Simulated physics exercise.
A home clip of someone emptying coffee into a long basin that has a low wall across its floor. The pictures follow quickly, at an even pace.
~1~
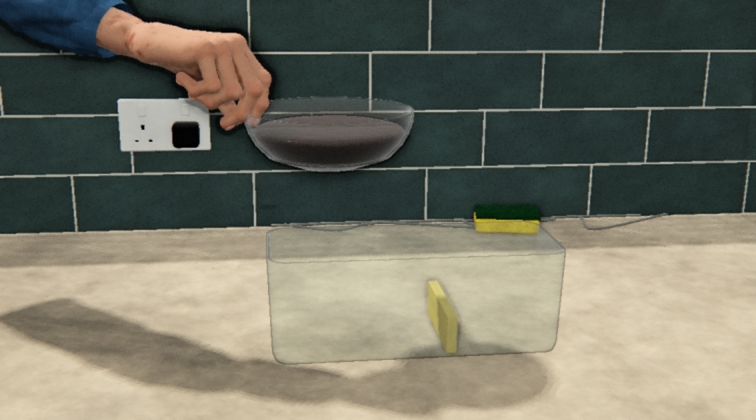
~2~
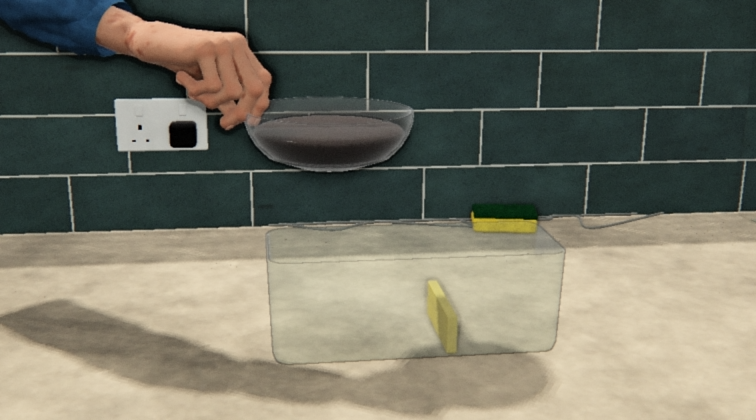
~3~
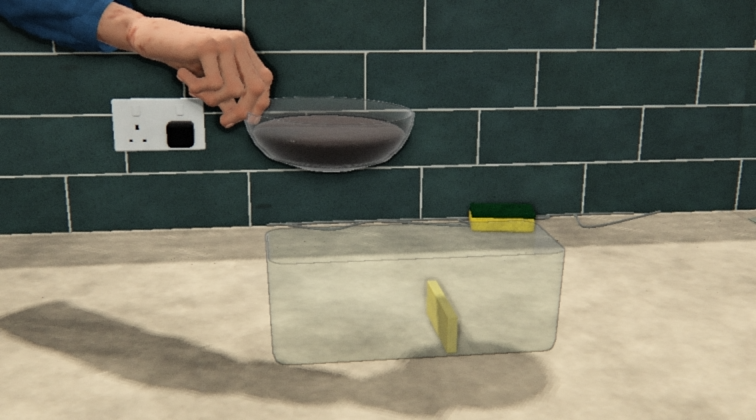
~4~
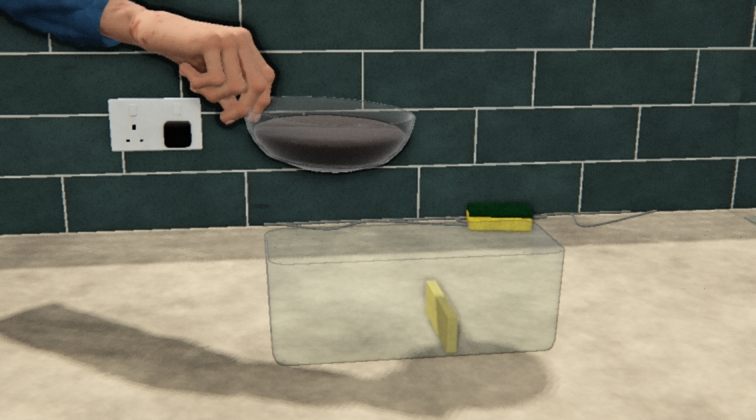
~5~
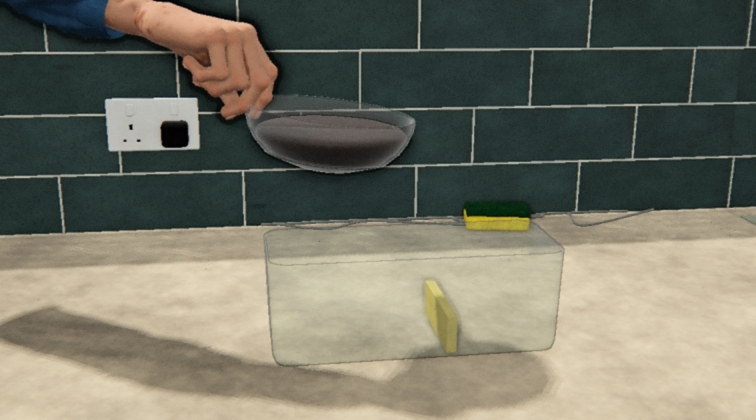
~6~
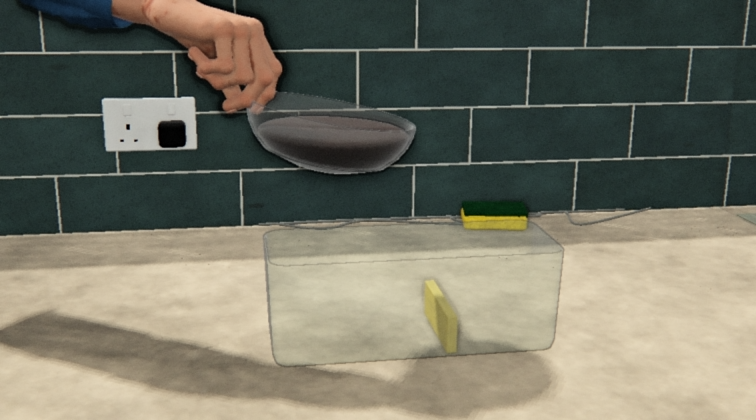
A hand at the left holds a clear bowl of dark liquid level above a long transparent basin with a low yellowish wall inside. After staying almost still, the hand lifts slightly and the bowl tilts gently down to the right, the liquid remaining inside, while the view drifts slightly against the tiled wall.
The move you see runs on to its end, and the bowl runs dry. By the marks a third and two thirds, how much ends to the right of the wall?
The share right of the wall is from a third to two thirds.
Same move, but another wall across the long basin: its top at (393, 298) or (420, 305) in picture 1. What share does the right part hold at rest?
The first gives 90 %, the second 75 %.
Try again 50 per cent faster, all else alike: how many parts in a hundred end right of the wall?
About 50 per cent.
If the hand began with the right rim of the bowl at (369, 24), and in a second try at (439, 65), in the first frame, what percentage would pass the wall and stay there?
In turn 30 and 80 in a hundred.
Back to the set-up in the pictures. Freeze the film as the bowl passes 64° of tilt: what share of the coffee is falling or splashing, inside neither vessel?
It comes to 30 per cent or so.
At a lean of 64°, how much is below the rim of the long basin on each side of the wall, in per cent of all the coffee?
The left part 5 per cent, the right part 35.
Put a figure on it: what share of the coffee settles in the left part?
Some 40 per cent.
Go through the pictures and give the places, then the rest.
It leans 0°; its right rim is at (412, 110); the coffee meets the walls at (251, 129) and (404, 127); the long basin's rim runs from (268, 247) to (551, 238); the wall's top is at (442, 300), in the first picture.
It leans 0°; its right rim is at (412, 111); the coffee meets the walls at (251, 129) and (404, 128), in the second picture.
It leans 2°; its right rim is at (412, 113); the coffee meets the walls at (252, 129) and (404, 129), in the third picture.
It leans 4°; its right rim is at (412, 116); the coffee meets the walls at (253, 128) and (405, 130), in the fourth picture.
It leans 7°; its right rim is at (412, 121); the coffee meets the walls at (254, 127) and (405, 131), in the fifth picture.
It leans 11°; its right rim is at (413, 126); the coffee meets the walls at (256, 127) and (407, 131), in the sixth picture.
A moment on, the bowl is tipped part way and 30 per cent is still to pour, 5 is left of the wall and 33 right of it.
Next, the bowl is tipped right over and 0 per cent is still to pour, 40 is left of the wall and 59 right of it.
Then the bowl is tipped right over and 0 per cent is still to pour, 40 is left of the wall and 59 right of it.
Later the bowl is tipped right over and 0 per cent is still to pour, 40 is left of the wall and 59 right of it.
At rest 40 per cent lies left of the wall, 59 right of it and 1 outside.
